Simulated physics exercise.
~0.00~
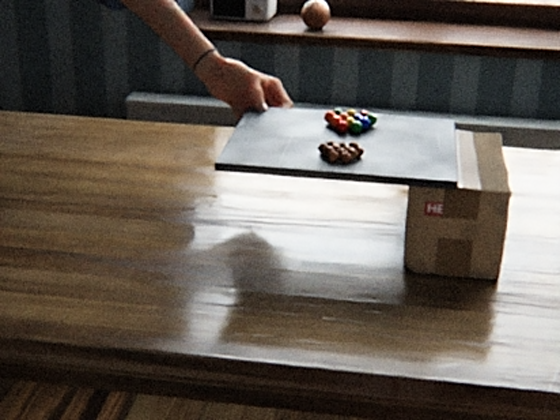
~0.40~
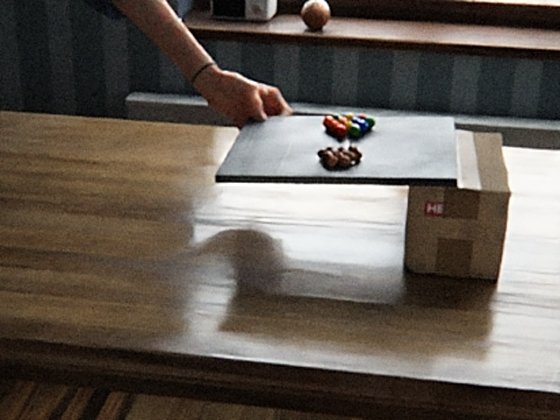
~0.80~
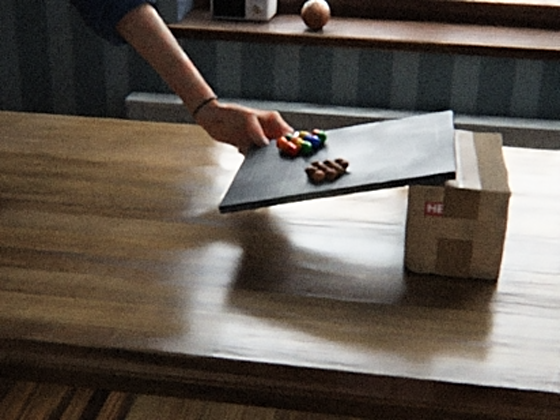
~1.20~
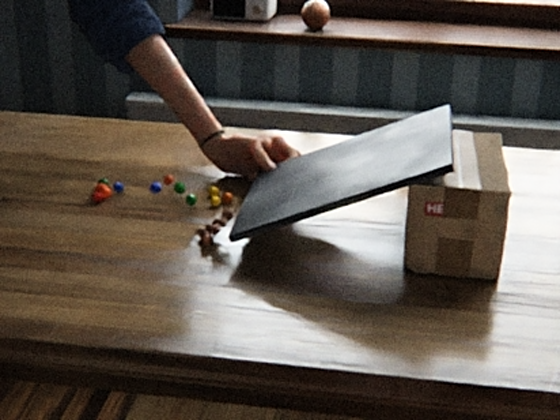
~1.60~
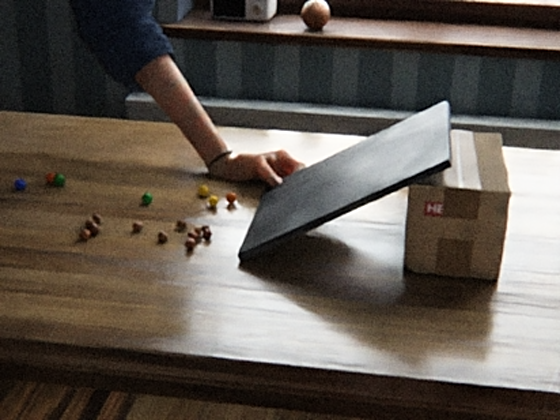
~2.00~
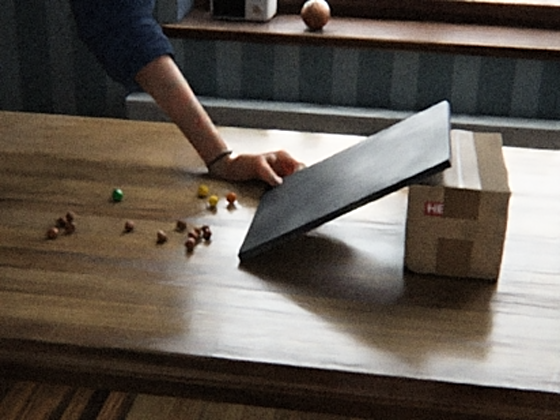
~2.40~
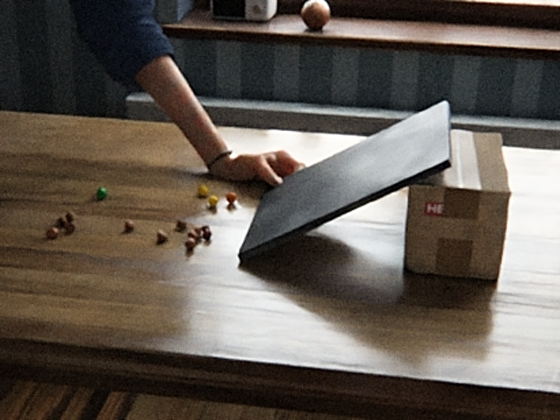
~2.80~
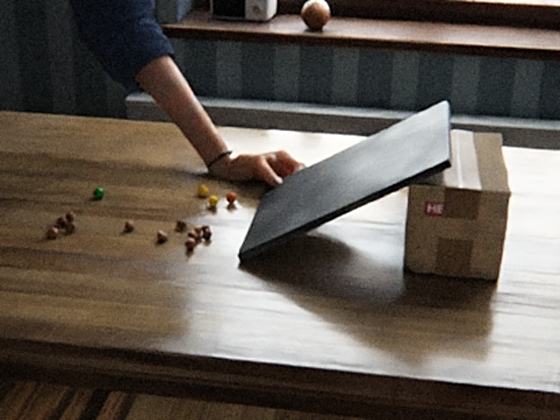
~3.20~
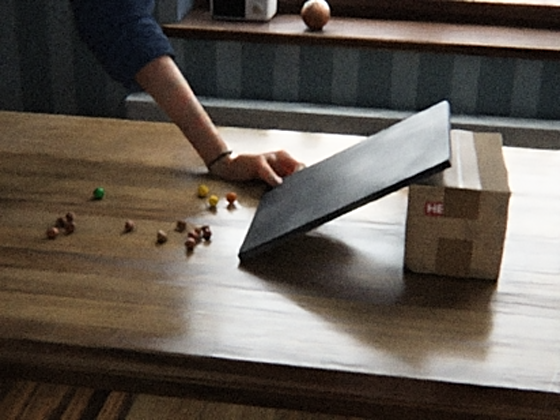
On a wooden table, a hand lowers one end of a dark board propped on a cardboard box, sending colourful balls and brown nut-like pieces sliding left; the brown pieces settle nearby, while the colourful ones scatter farther, most leaving view and a few remaining.
